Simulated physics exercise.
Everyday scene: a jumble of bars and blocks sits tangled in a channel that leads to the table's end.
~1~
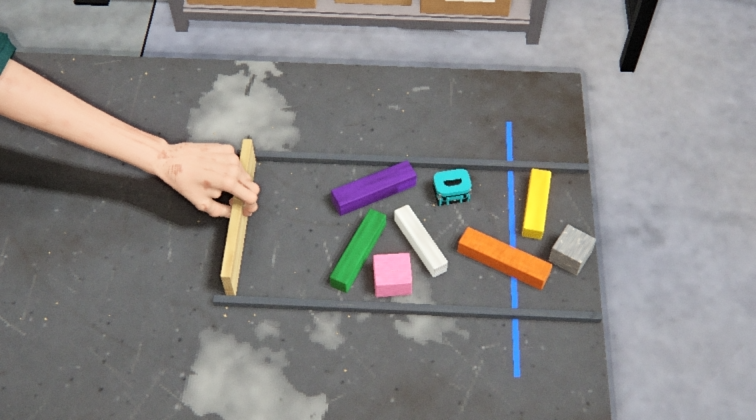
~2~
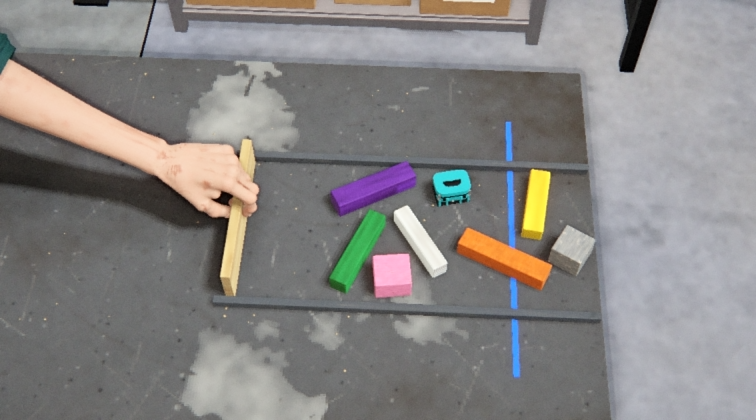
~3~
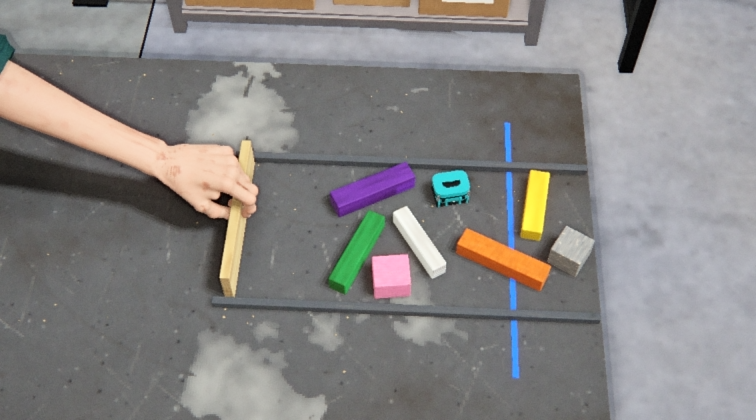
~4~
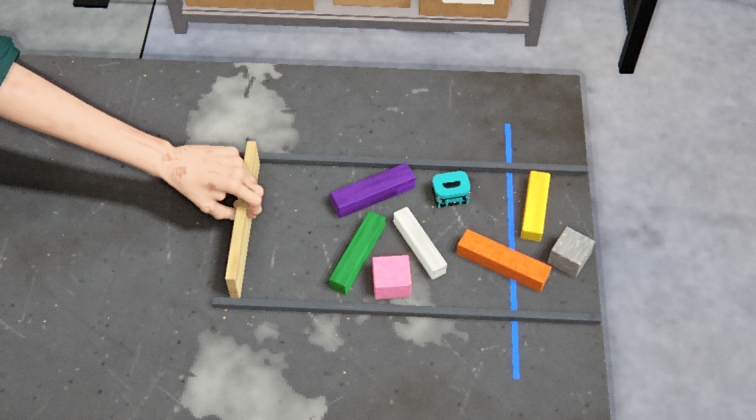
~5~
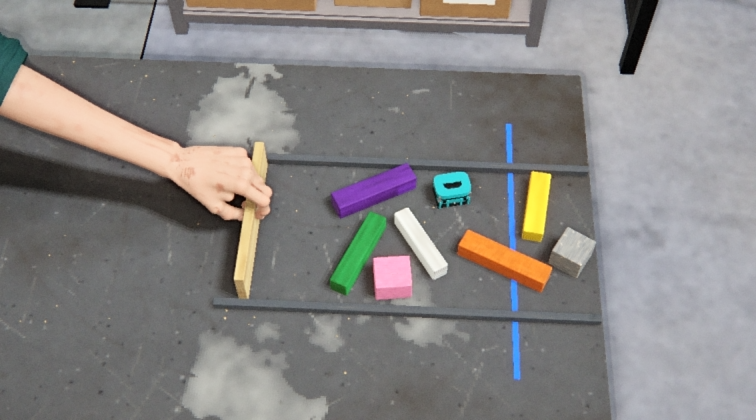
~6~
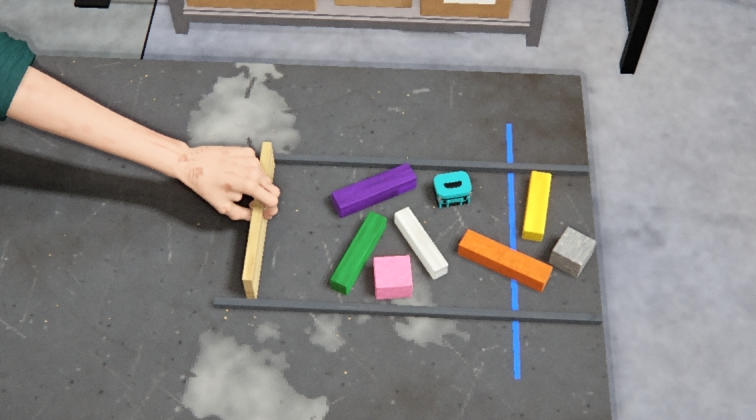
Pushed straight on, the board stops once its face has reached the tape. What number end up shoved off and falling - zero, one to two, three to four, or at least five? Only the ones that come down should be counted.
The count is one to two.
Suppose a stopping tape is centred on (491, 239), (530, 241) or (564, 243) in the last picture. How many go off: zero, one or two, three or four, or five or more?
So, tape by tape, it's none at all, then three or four, then 5 or more.
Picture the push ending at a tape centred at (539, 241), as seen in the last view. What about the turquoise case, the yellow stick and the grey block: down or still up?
Well, the turquoise case stays where it is, the yellow stick comes off, and the grey block? It comes off.
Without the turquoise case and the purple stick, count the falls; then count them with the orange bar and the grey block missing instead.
You'd count 1 the first time and 1 the second time.
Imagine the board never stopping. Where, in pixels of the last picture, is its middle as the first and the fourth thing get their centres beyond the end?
At (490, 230) for the first, at (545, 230) for the fourth.
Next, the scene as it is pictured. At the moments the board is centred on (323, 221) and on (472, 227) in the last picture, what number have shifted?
Counts: 0 / 8.
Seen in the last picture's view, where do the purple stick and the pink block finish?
One is at about (554, 196), the other at about (553, 288).
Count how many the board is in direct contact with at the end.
Count: 2.
A little later, none off yet; grey block at rest near (572, 252); yellow stick at rest near (537, 206); orange bar at rest near (504, 261).
Next, none off yet; grey block at rest near (572, 252); yellow stick at rest near (537, 206); orange bar shifted a little near (522, 255).
When it is over, the number that fall off is one or two; down, yellow stick and grey block.
